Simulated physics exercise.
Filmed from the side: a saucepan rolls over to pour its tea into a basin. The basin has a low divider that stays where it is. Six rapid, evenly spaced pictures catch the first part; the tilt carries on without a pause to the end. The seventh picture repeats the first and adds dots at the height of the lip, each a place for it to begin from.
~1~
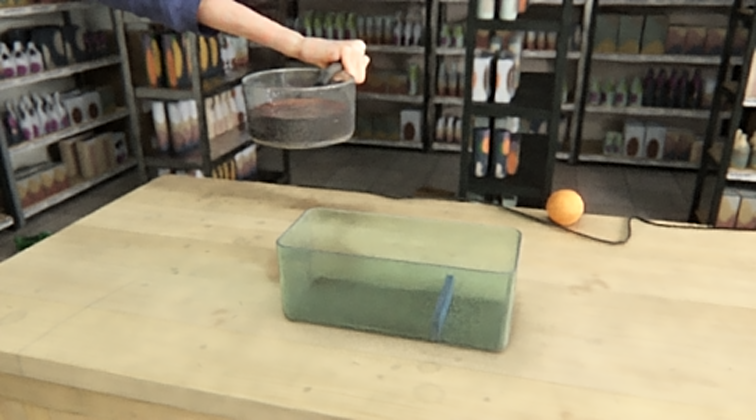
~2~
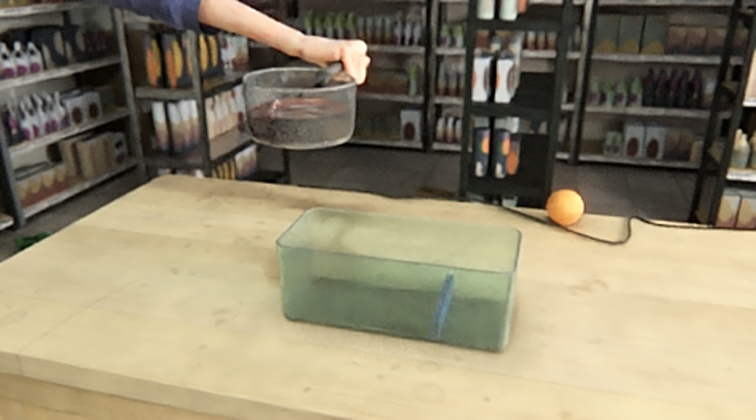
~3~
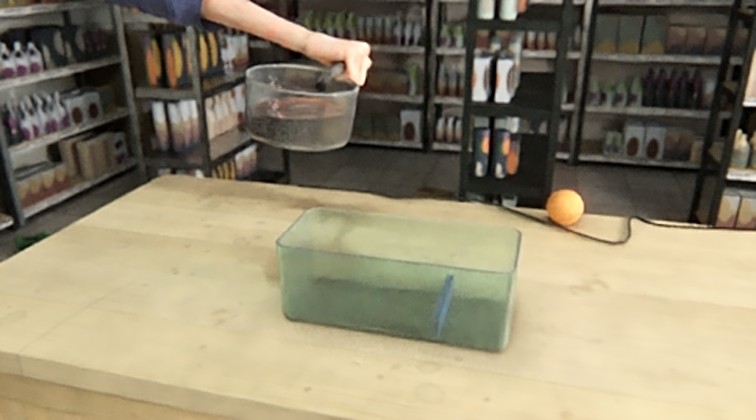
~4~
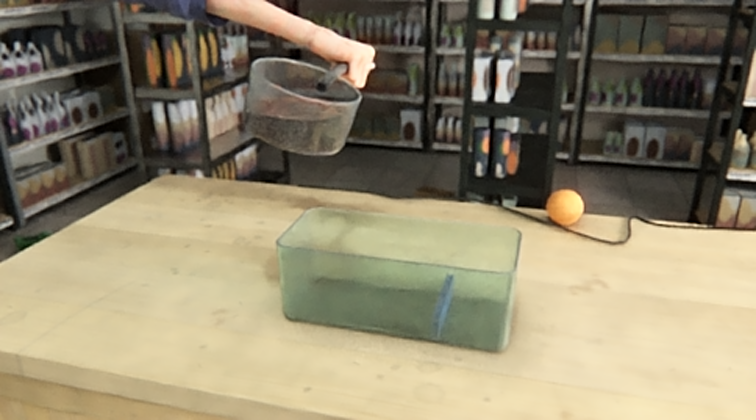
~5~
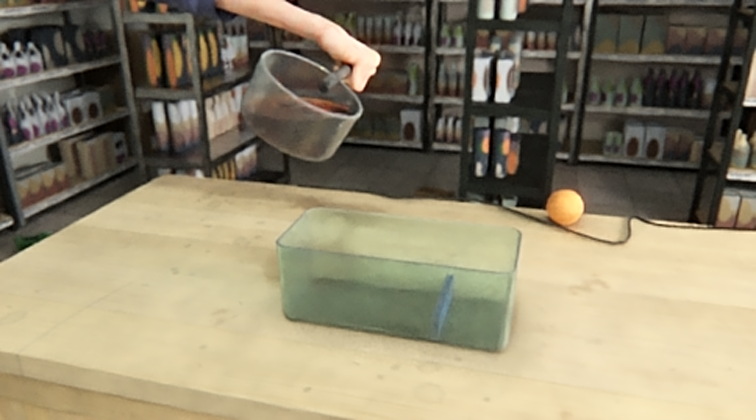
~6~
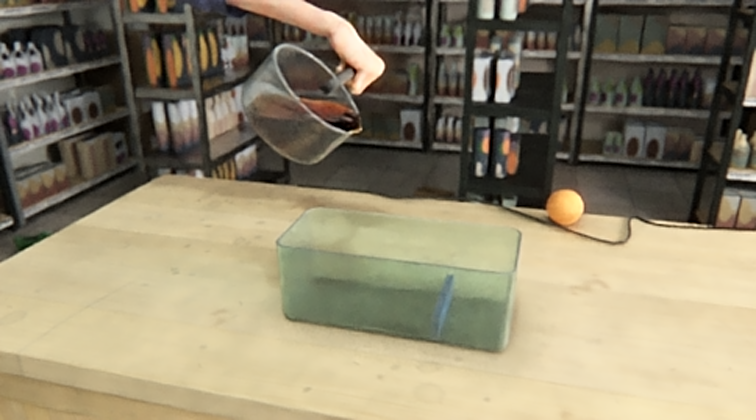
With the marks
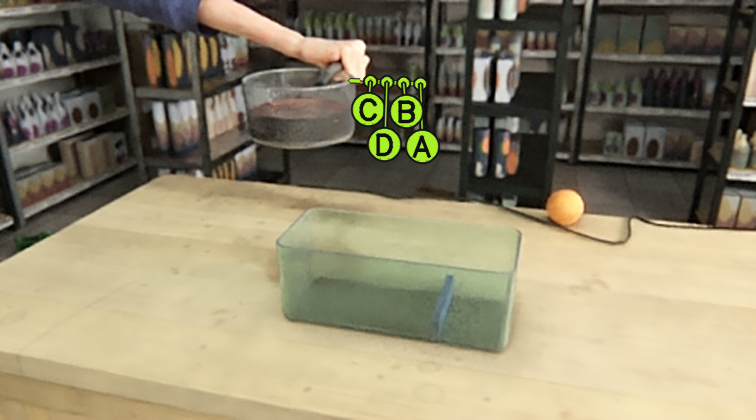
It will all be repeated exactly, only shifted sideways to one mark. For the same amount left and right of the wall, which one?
A beats the others.
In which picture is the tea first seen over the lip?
In picture 6.
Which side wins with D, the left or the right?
More ends on the left.
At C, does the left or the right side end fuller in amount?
More ends on the left.
In lime, A at (420, 84); B at (403, 83); C at (370, 81); D at (386, 82).
With A, about 53 % ends left of the wall and 46 % right of it.
With B, about 72 % ends left of the wall and 27 % right of it.
With C, about 86 % ends left of the wall and 12 % right of it; 3 % is lost outside.
With D, about 85 % ends left of the wall and 12 % right of it; 3 % is lost outside.
